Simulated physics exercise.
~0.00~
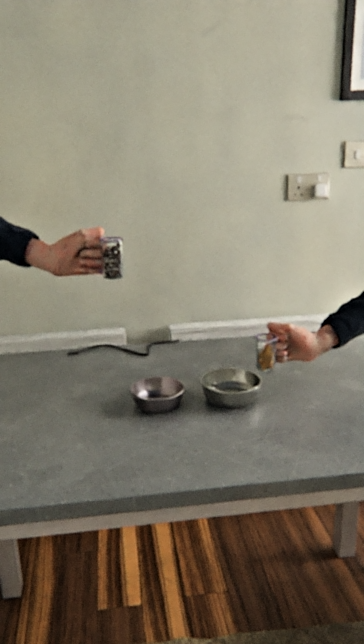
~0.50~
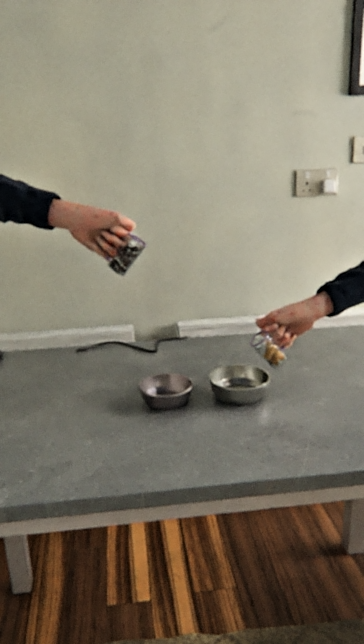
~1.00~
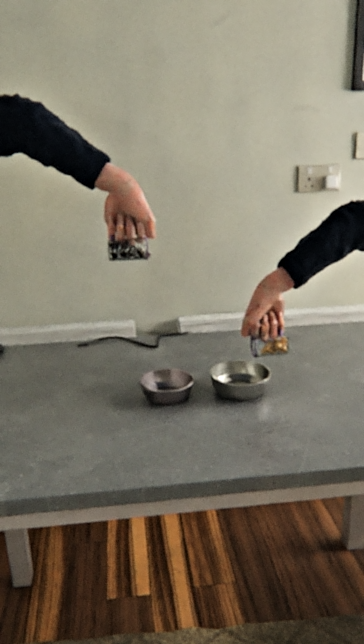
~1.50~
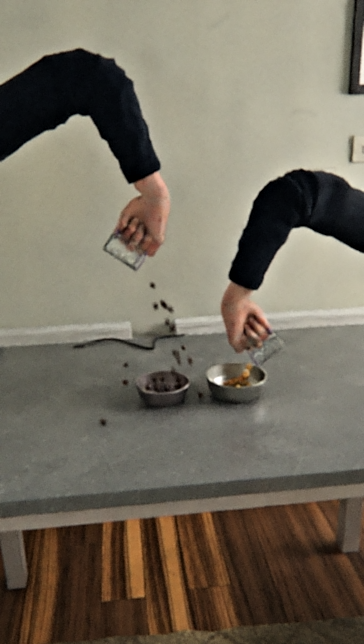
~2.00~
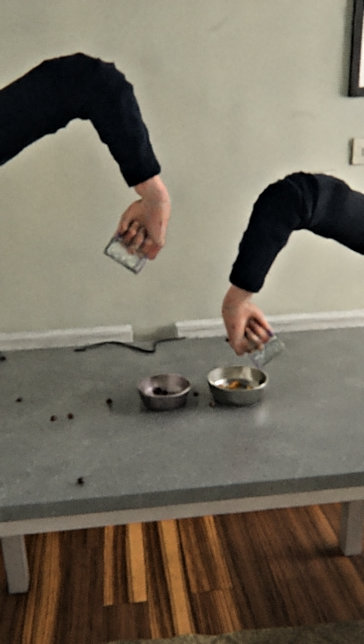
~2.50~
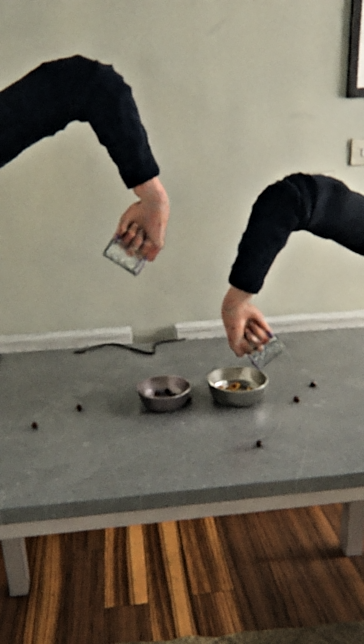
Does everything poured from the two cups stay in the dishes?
No. The left dish does not keep all of its dark pieces, as many end up outside it, but the right dish takes all of its yellowish ones without losing any.
Two hands held small clear cups above two metal dishes on a grey table and tipped them upside down. The dark pieces fell from higher up and many scattered across the table, while the yellowish ones all landed in the right dish.
